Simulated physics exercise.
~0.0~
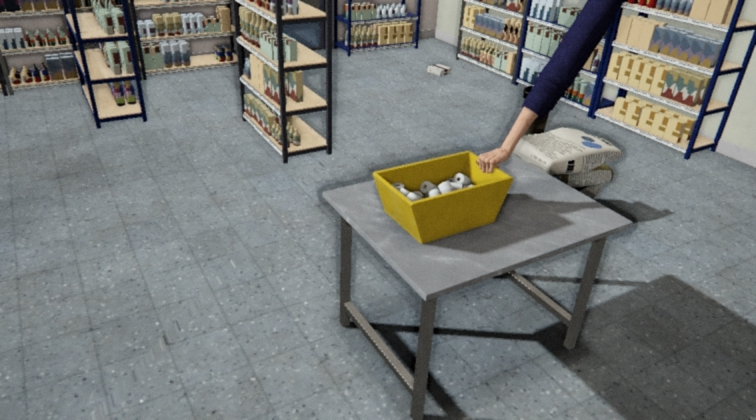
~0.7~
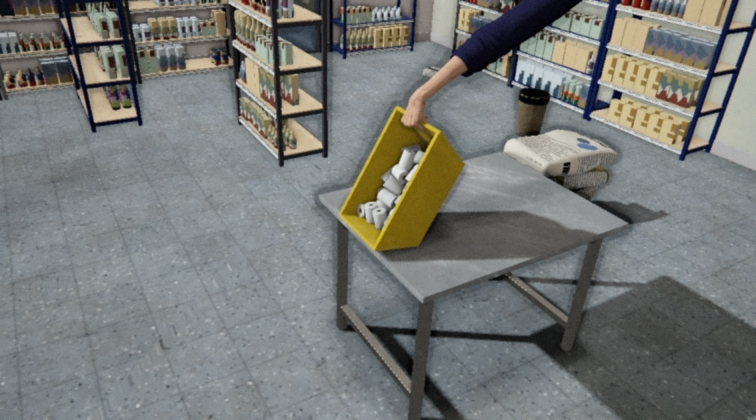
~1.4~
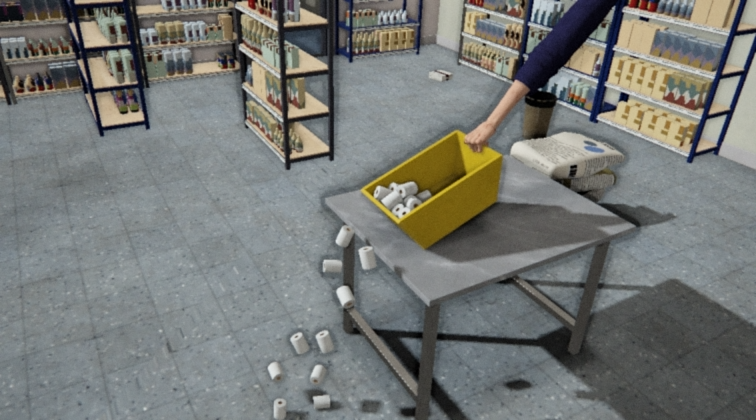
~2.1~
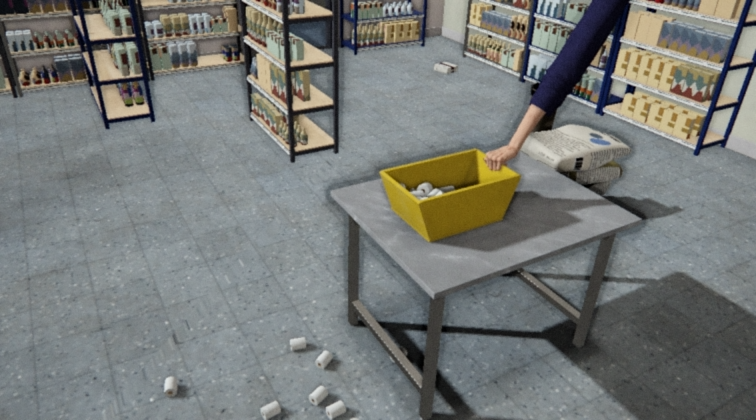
An arm in a dark blue sleeve reaches from the upper right to a yellow crate of loose white paper rolls on a grey table, seen from above in a storeroom with a tiled floor, stocked shelves and pale sacks behind the table. The hand raises the crate's right end until it leans steeply to the left, and the rolls slide toward the low side. As the crate is lowered again, rolls tumble off the table's left side to the floor. The crate ends flat, the hand still on it, with some rolls inside and others scattered below.
